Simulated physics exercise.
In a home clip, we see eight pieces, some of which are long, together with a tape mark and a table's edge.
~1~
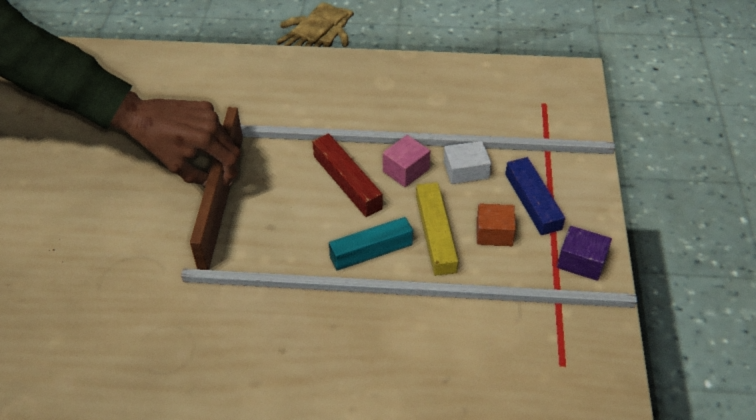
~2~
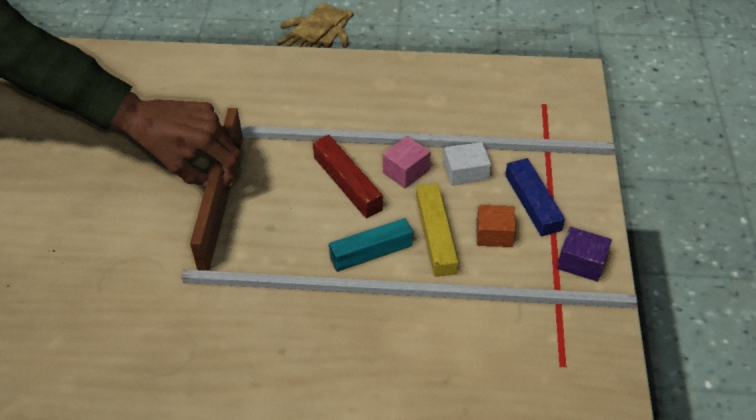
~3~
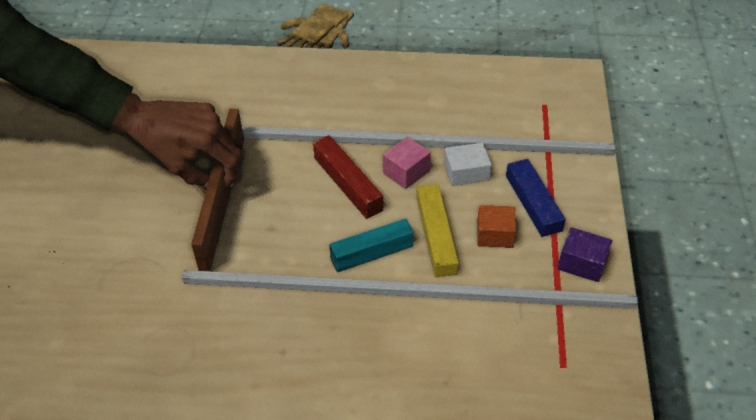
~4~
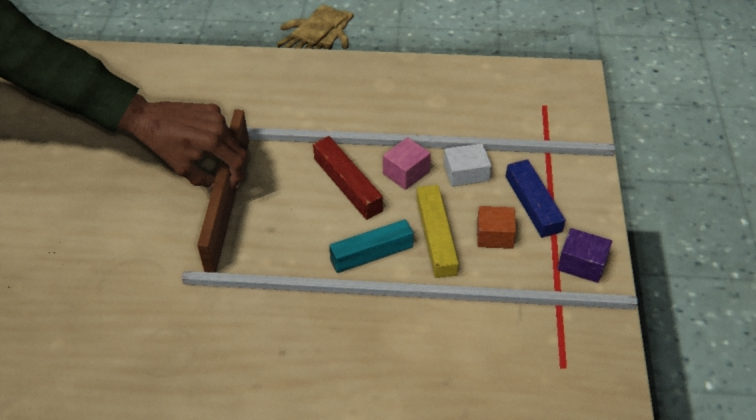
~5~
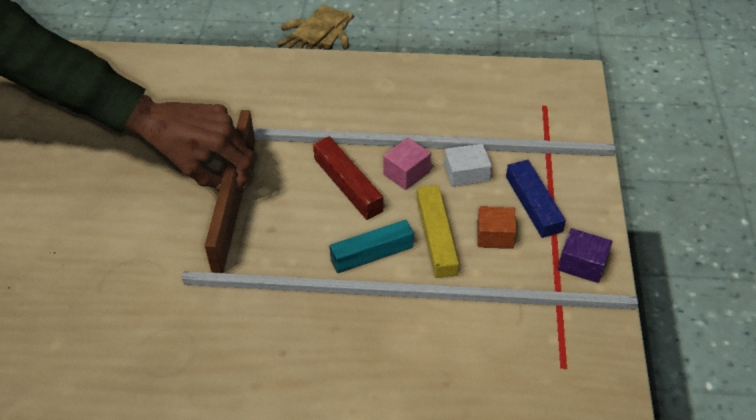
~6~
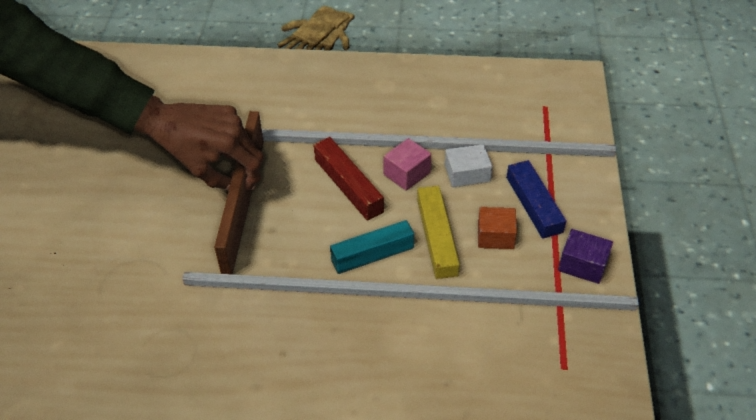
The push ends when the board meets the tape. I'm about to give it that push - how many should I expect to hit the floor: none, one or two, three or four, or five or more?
Expect three or four.
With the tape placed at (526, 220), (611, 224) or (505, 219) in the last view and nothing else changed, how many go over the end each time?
The counts come to 1, then 7, then 0.
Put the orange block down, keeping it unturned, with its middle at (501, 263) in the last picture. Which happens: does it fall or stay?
Result: It does not come off.
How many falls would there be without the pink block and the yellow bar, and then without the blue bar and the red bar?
Result: 1 in the first case, with 0 in the second.
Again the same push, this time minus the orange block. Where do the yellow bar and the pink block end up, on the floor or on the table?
Outcome for the yellow bar: It stays; for the pink block: It stays.
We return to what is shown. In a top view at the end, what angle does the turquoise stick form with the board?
Near 15 degrees.
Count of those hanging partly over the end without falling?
That comes to 1 of them.
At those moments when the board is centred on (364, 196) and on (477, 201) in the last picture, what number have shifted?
Moved so far: 4, then 7.
Early on, none off yet; purple block at rest near (585, 256); blue bar at rest near (535, 198); orange block at rest near (497, 228).
A while later, none off yet; purple block at rest near (585, 256); blue bar moving near (547, 197); orange block travelled about its own width near (522, 214).
Further along, none off yet; purple block travelled about its own width near (613, 259); blue bar travelled about its own width near (616, 198); orange block travelled well along near (584, 212).
Finally, the number that fall off is three or four; lost, white block, orange block, blue bar and purple block.
